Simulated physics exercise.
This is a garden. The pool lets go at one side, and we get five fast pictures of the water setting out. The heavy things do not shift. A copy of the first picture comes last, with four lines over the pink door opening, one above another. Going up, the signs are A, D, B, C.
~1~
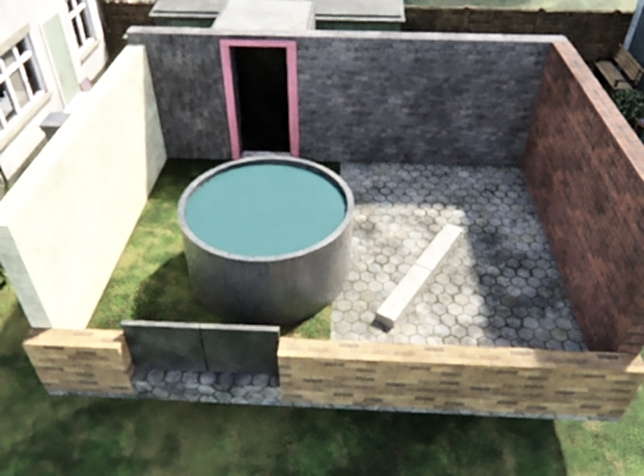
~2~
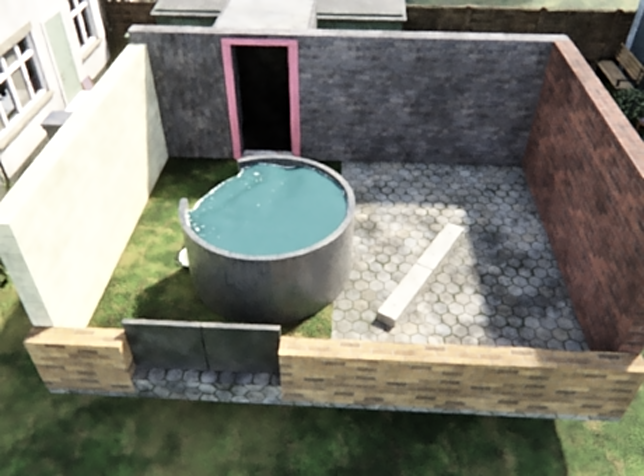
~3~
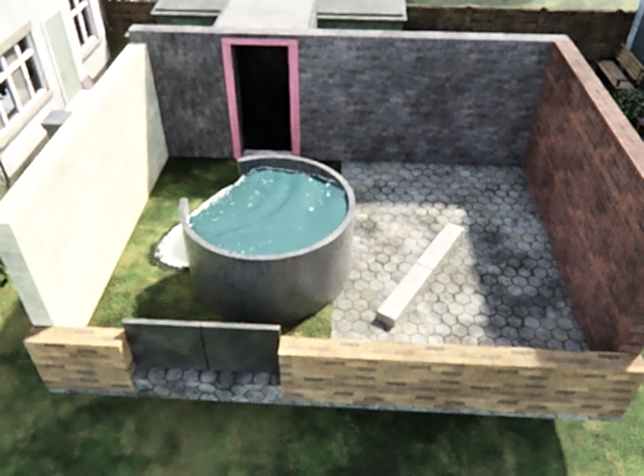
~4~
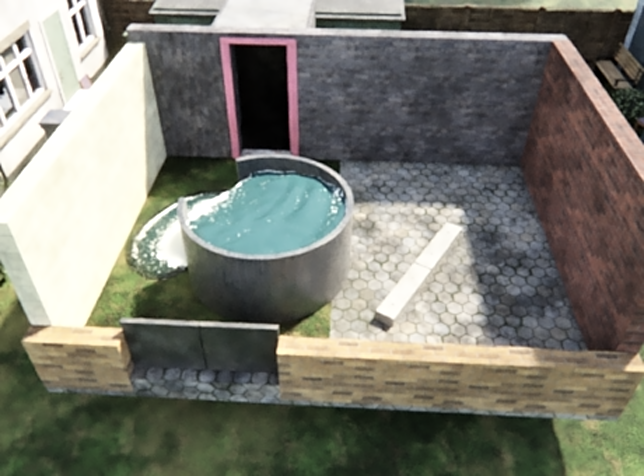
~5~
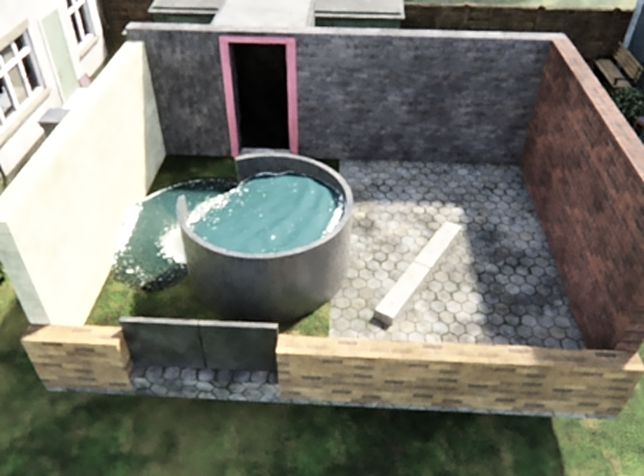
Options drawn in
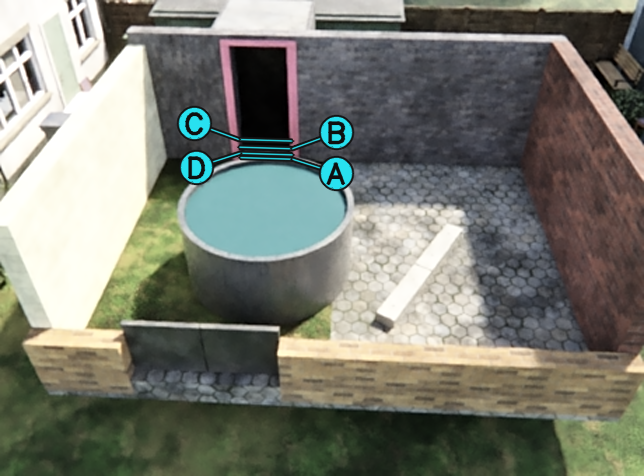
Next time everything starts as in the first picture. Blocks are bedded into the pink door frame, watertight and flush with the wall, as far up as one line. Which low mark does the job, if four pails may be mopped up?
Line B.
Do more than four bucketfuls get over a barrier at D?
Yes, it does.
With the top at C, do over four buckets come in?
No, that is safe.
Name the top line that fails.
D.
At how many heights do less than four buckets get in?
Two of the four.
On the marked copy, A at (266, 158); B at (265, 147); C at (265, 140); D at (266, 154); from the bottom up A, D, B, C.
If A is chosen, dozens of bucketfuls pour in.
If B is chosen, a splash gets over, under a bucket.
If C is chosen, nothing gets over.
If D is chosen, about 8 bucketfuls get in.
